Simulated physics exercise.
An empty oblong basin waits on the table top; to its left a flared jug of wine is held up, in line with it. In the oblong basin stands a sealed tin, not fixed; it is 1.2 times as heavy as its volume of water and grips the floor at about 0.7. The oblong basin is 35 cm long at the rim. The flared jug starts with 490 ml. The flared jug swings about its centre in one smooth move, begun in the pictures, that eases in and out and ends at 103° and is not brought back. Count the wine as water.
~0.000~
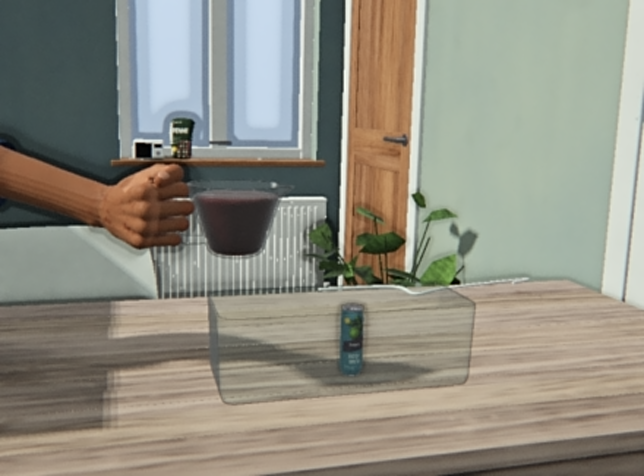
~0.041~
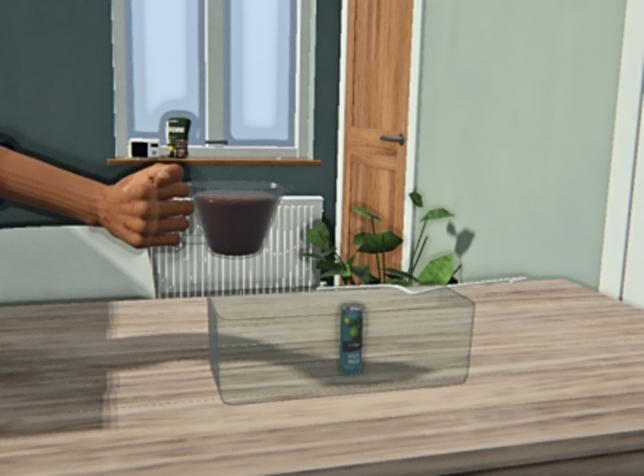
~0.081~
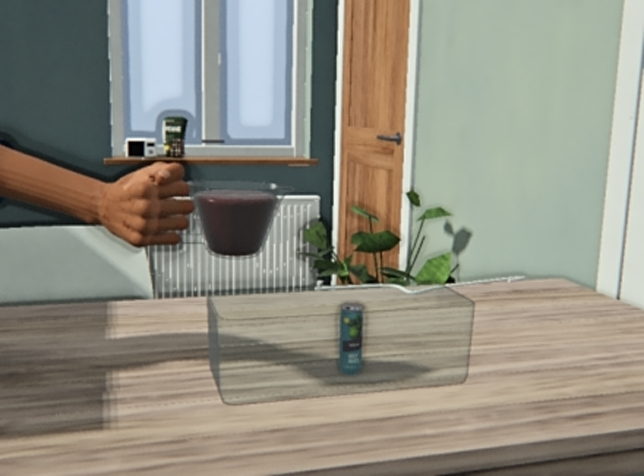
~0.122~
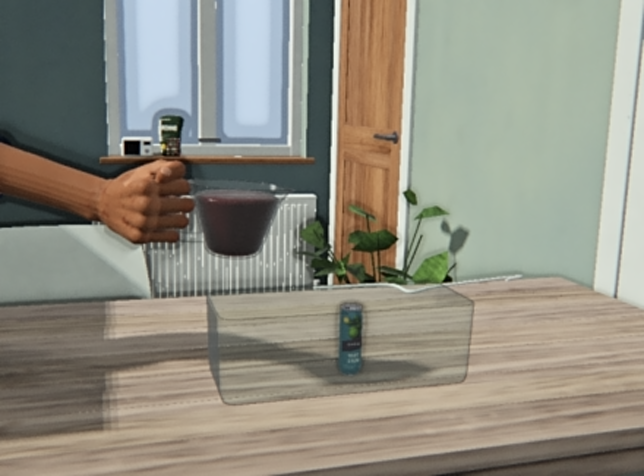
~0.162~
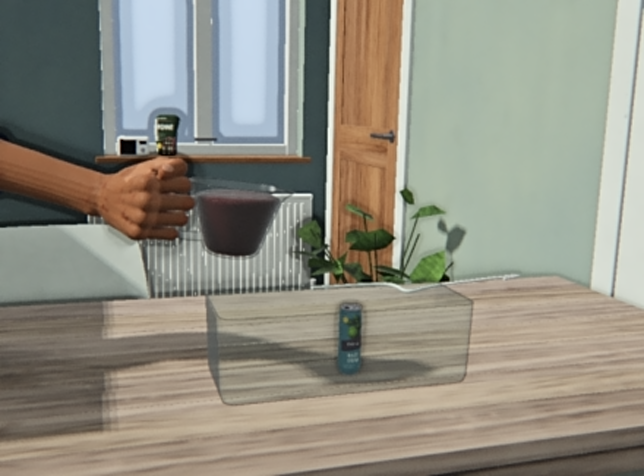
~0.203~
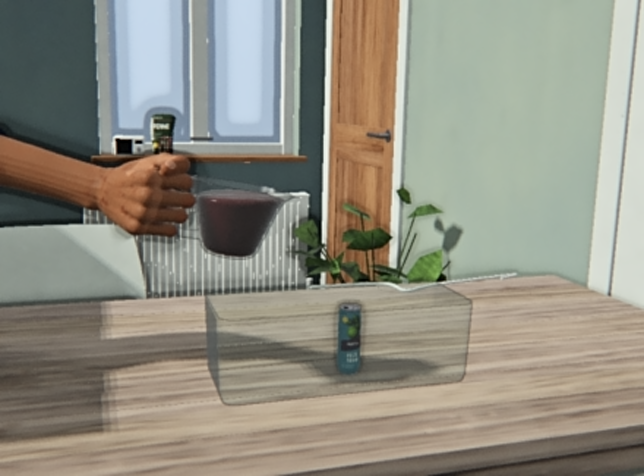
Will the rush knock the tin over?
The tin stays up.
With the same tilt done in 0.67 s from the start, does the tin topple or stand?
The tin stays up.
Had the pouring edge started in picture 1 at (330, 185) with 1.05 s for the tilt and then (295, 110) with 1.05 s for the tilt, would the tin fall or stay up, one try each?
First it remains upright; then it falls.
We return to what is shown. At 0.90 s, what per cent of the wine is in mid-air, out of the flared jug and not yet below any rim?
Some 7 per cent.
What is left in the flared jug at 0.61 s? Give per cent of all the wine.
About 60 per cent.
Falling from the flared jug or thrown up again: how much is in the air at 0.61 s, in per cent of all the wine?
About 24 per cent.
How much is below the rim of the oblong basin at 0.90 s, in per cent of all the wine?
About 86 per cent.
Then, 0.61 s in, the tilt is 64° and 60 per cent is still to pour; the tin stands where it began.
Then, 0.90 s in, the tilt is 98° and 6 per cent is still to pour; the tin stands 1 cm from where it began.
Then, 1.21 s in, the tilt is 103° and 0 per cent is still to pour; the tin stands 1 cm from where it began.
Then, 1.55 s in, the tilt is 103° and 0 per cent is still to pour; the tin stands 1 cm from where it began.
Finally, the tin stands 1 cm from where it began.
